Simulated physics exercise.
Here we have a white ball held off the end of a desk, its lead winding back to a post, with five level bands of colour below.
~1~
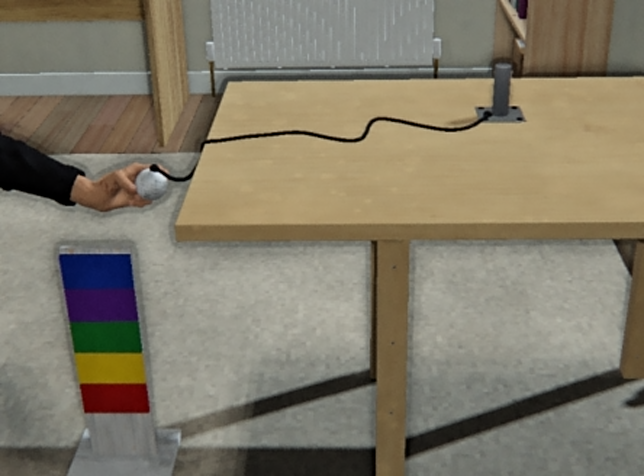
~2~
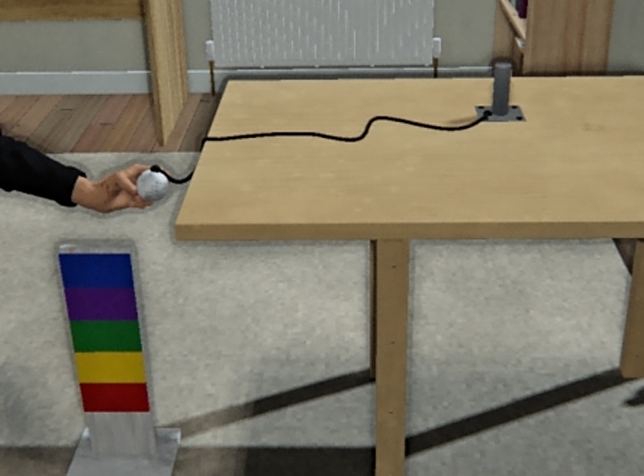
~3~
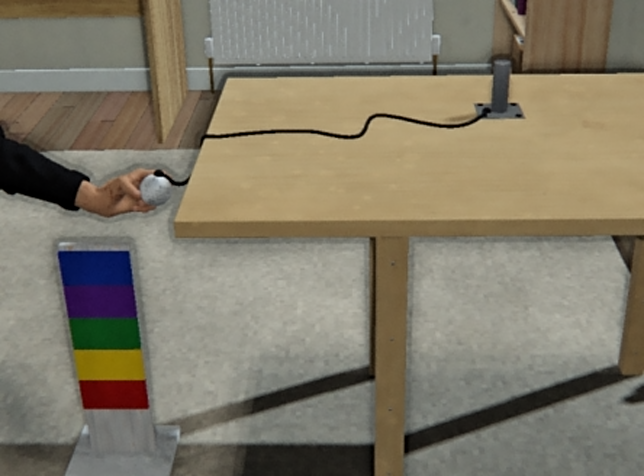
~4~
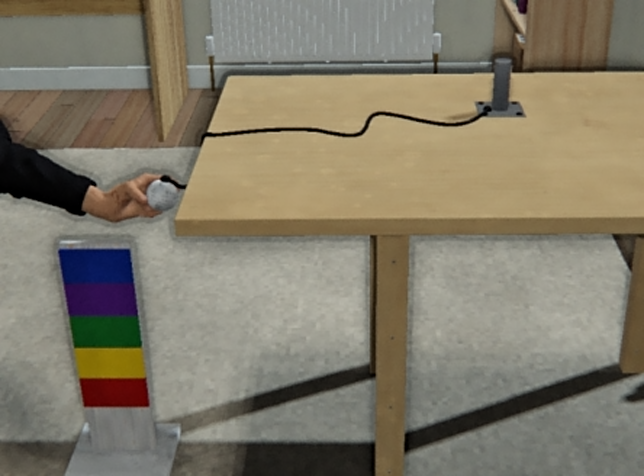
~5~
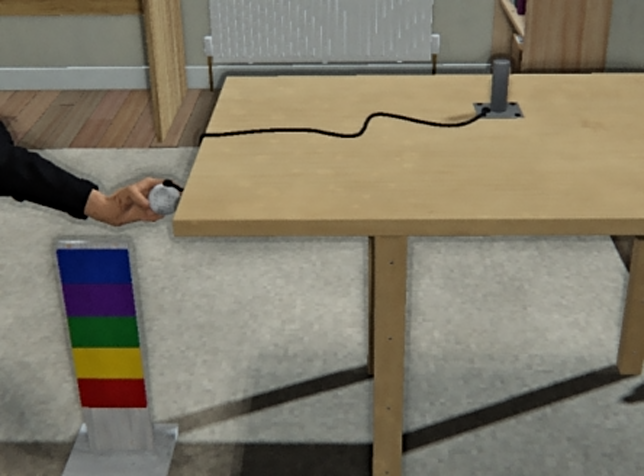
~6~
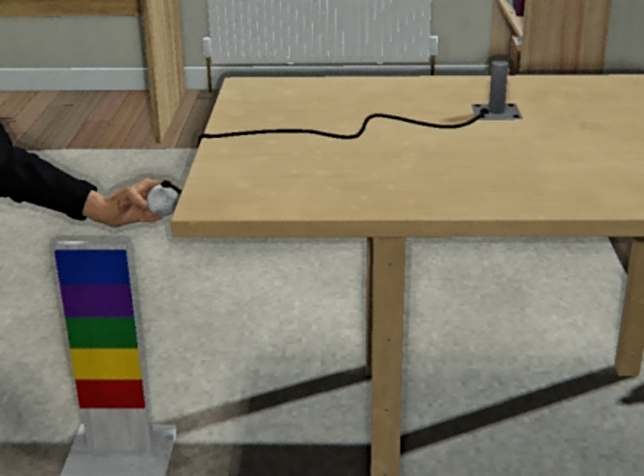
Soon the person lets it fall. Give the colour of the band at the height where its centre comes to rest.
The band is purple.
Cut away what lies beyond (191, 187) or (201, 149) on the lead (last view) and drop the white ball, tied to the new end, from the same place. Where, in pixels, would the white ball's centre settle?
Roughly (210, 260), then roughly (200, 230).
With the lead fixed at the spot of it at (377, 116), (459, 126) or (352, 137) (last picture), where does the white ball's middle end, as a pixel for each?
First try around (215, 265), second around (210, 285), third around (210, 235).
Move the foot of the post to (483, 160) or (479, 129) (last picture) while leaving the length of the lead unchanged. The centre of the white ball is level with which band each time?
Taking them in turn: Green; green.
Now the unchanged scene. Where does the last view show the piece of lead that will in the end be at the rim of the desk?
(276, 132), approximately.
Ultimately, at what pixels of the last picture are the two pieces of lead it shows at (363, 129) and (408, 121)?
(306, 126) and (382, 120), approximately.
Early on, ball near (183, 296); level with purple.
Midway, ball near (237, 279); level with purple.
Near the end, ball near (210, 294); level with purple.
Finally, ball near (209, 293); level with purple. The purple one.
